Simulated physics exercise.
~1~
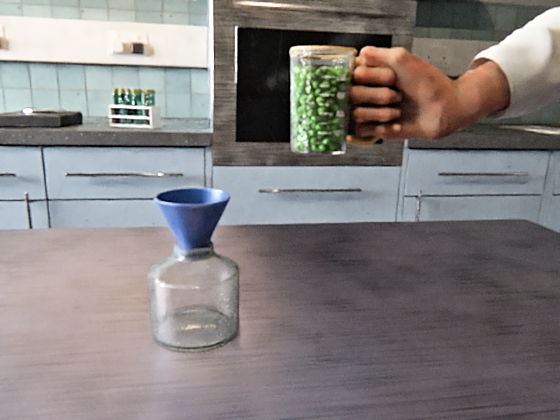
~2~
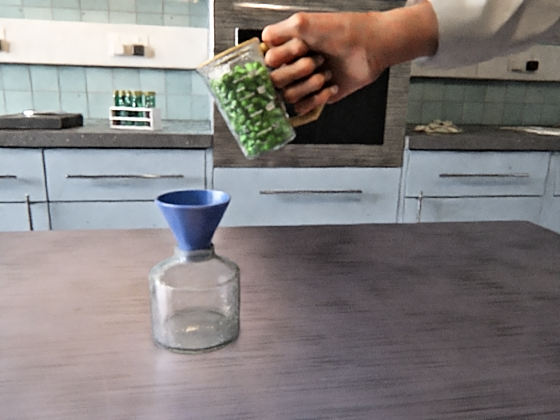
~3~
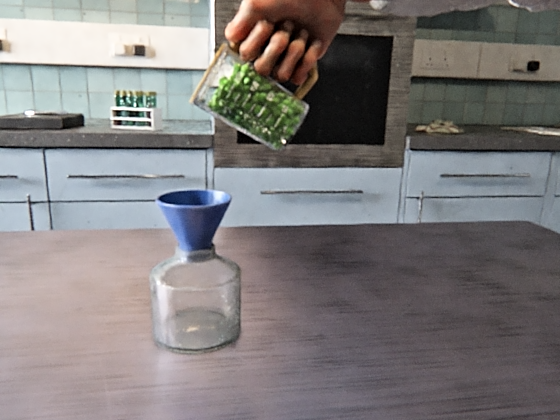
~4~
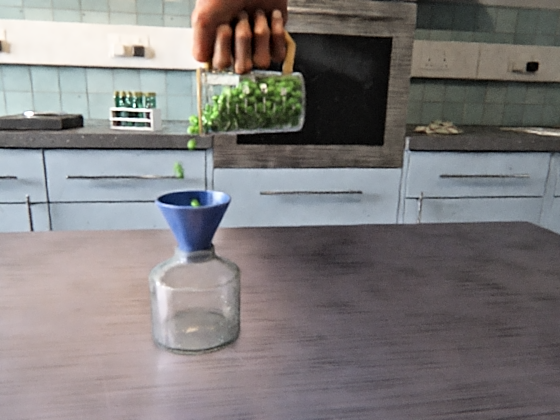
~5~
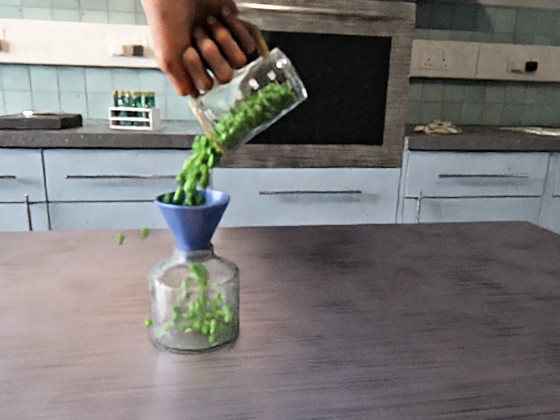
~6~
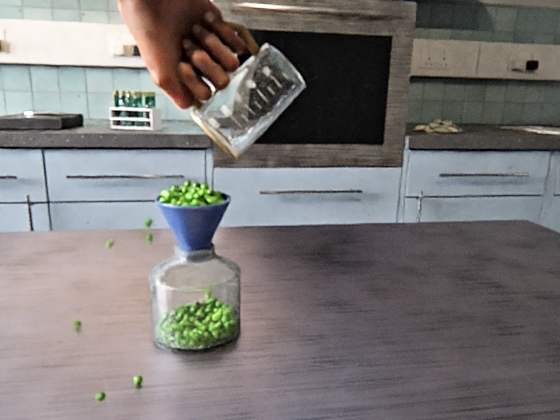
In this clip, a hand moves a clear cup of green peas left above a blue funnel set in a glass jar, then tips it until it empties; peas partly fill the jar and heap in the funnel, while a few scatter outside.
